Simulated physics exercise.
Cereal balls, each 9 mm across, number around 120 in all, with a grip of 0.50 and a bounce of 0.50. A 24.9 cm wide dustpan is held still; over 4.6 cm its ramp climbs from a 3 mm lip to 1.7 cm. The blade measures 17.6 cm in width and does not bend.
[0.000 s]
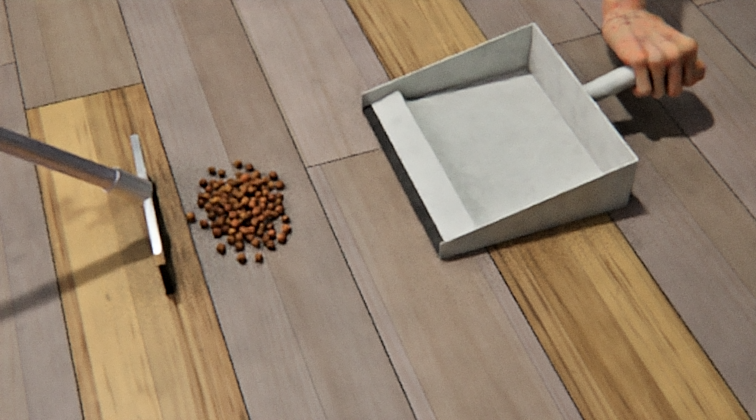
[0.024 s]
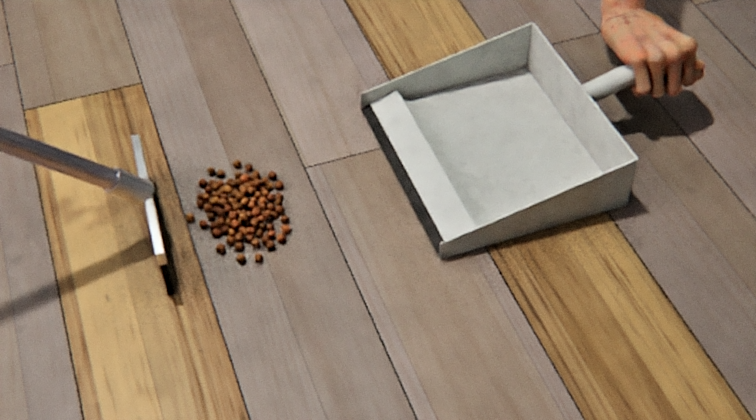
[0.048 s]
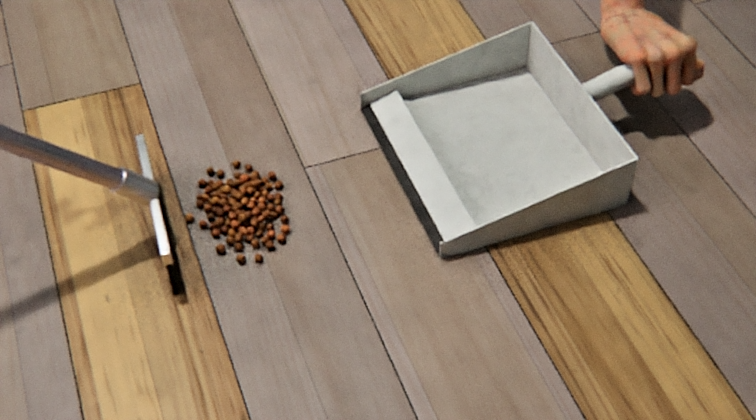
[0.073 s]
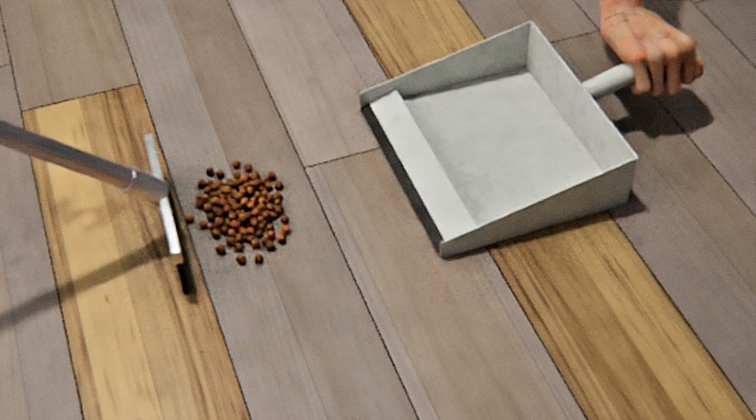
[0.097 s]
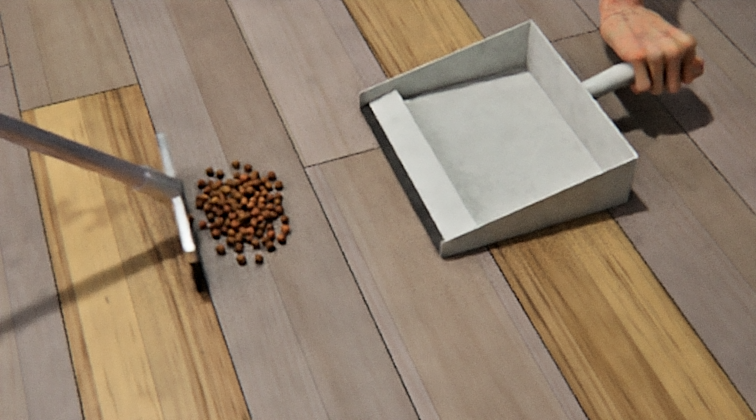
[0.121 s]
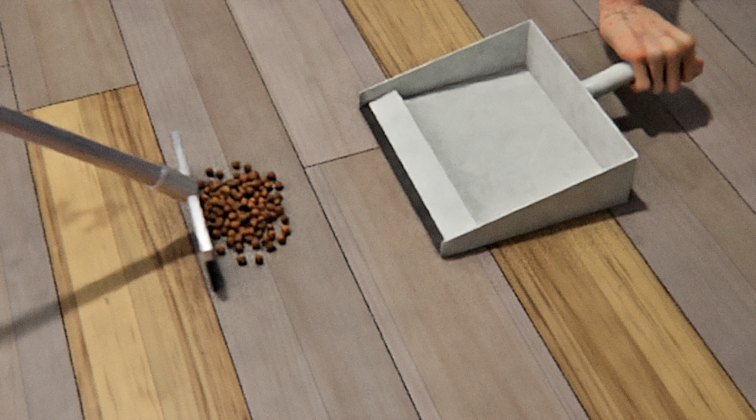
A squeegee-like blade on a grey handle slides right across wooden planks into brown cereal balls.
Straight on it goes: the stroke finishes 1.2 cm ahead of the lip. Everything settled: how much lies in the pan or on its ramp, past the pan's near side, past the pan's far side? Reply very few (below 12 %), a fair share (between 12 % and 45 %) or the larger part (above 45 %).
In the pan or on its ramp - the larger part; past the pan's near side - very few; past the pan's far side - very few.
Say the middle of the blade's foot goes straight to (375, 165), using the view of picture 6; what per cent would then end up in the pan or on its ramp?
Roughly 45 percent.
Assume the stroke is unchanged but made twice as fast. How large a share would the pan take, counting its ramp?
Then some 50 in a hundred.
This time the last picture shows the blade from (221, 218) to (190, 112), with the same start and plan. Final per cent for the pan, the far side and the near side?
Pan 25, far 20, near 0.
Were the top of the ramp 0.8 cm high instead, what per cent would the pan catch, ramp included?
Around 60 per cent.
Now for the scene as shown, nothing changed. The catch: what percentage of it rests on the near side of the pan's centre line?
Some 60 per cent.
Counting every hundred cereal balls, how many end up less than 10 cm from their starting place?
Roughly 5 in a hundred.
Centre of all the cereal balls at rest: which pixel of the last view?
Approximately (406, 180) in the last picture.
Then, at 0.29 s, middle of the blade 12 cm from the lip; 0 % over the lip, far side 0 %, near side 0 %.
After 0.40 s, middle of the blade 5 cm from the lip; 0 % over the lip, far side 0 %, near side 0 %.
After 0.64 s, middle of the blade 2 cm from the lip; 50 % over the lip, far side 0 %, near side 0 %.
At rest (1.2 s), pan 50 %, near side 0 %, far side 0 %, in front of the lip or behind the blade 50 %.
